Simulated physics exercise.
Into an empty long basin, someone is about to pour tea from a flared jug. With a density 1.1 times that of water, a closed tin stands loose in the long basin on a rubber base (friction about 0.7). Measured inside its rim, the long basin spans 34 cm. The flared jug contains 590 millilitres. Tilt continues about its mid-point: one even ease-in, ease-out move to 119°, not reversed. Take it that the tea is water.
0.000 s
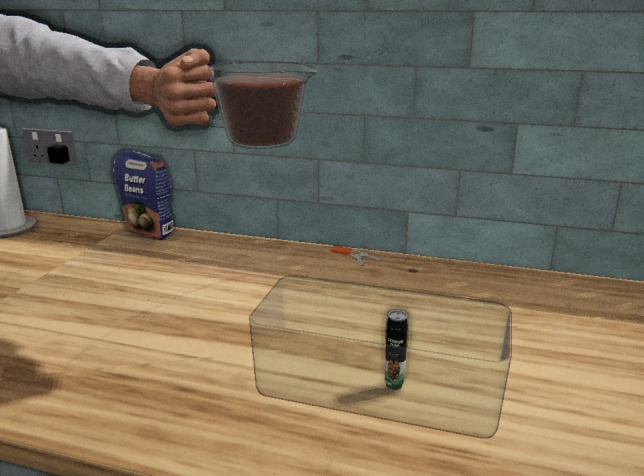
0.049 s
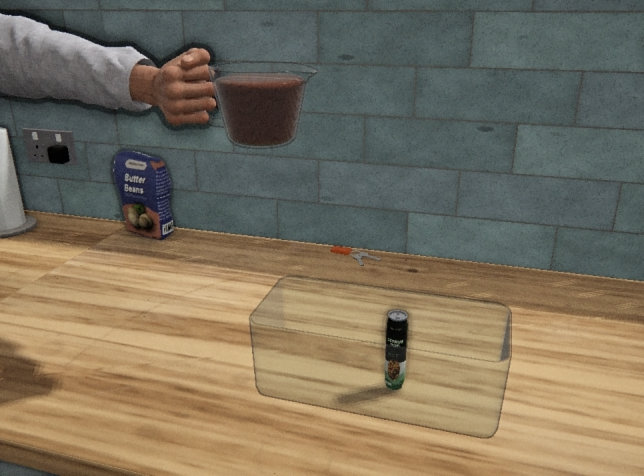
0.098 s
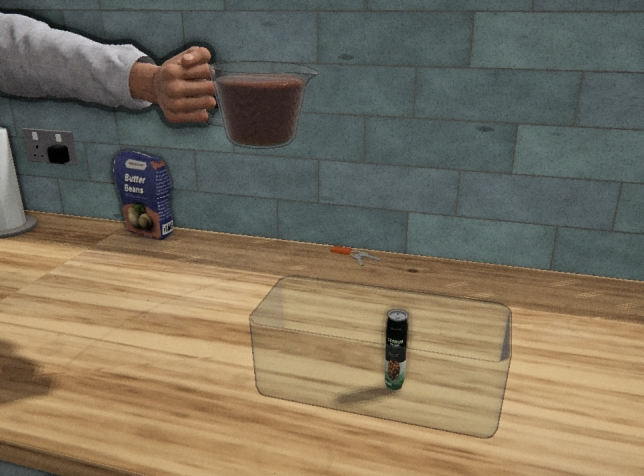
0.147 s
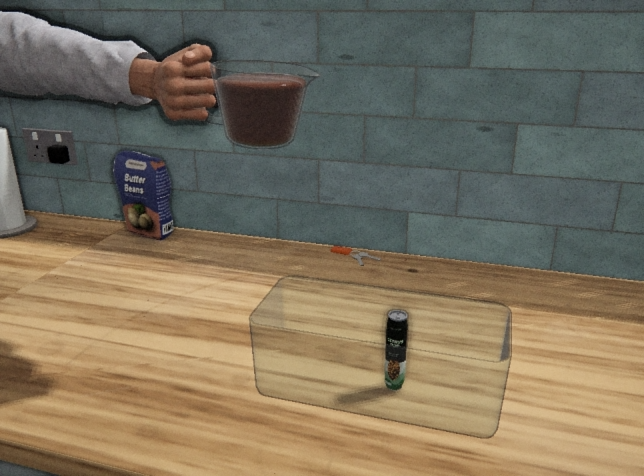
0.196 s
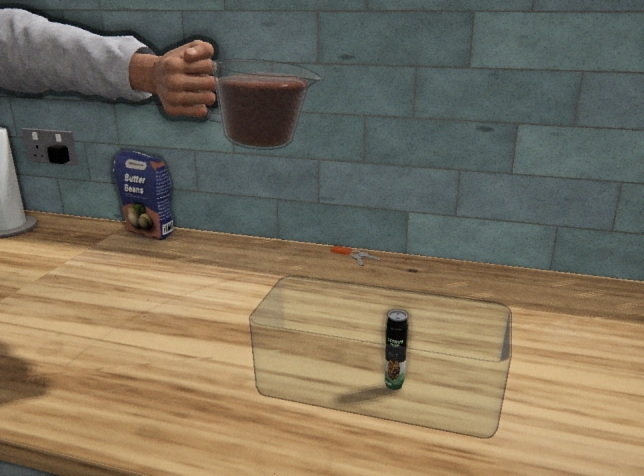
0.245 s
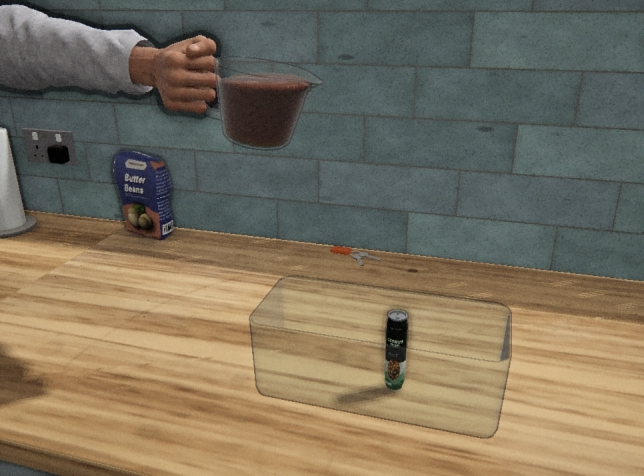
In this clip, a hand holds a clear jug of brown liquid above a wooden counter, where a small dark tin stands inside a transparent rectangular basin; the jug stays nearly still, then tilts slightly to the right.
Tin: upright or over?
Odds are it is tipped over.
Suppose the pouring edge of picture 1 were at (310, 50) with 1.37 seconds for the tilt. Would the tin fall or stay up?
Then the tin comes down.
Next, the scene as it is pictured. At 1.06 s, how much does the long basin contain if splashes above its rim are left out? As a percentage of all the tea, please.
Reading: Approx. 76 %.
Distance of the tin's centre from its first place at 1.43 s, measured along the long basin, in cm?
Estimate: Around 8 cm.
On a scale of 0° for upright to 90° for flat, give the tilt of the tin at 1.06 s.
Near 60 degrees.
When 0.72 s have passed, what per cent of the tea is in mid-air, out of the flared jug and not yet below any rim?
I'd say close to 34 per cent.
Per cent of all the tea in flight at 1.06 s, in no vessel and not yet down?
Around 20 percent of the liquid.
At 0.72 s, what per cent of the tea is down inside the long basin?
7 %, roughly.
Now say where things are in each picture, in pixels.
Tilt 0°; pouring edge (318, 71); surface from (221, 77) to (305, 80); the long basin's rim runs from (266, 298) to (510, 333); the tin's top is at (398, 319), in the first frame.
Tilt 0°; pouring edge (319, 71); surface from (222, 77) to (306, 80), in the second frame.
Tilt 2°; pouring edge (319, 72); surface from (222, 77) to (306, 81), in the third frame.
Tilt 4°; pouring edge (321, 75); surface from (223, 77) to (307, 81), in the fourth frame.
Tilt 6°; pouring edge (322, 78); surface from (224, 76) to (309, 82), in the fifth frame.
Tilt 10°; pouring edge (323, 82); surface from (226, 78) to (312, 83), in the sixth frame.
After 0.72 s the tilt is 68° and 59 per cent is still to pour; the tin stands where it began.
After 1.06 s the tilt is 108° and 4 per cent is still to pour; the tin lies on its side.
After 1.43 s the tilt is 119° and 0 per cent is still to pour; the tin lies on its side.
After 1.82 s the tilt is 119° and 0 per cent is still to pour; the tin lies on its side.
In the end the tin lies on its side.
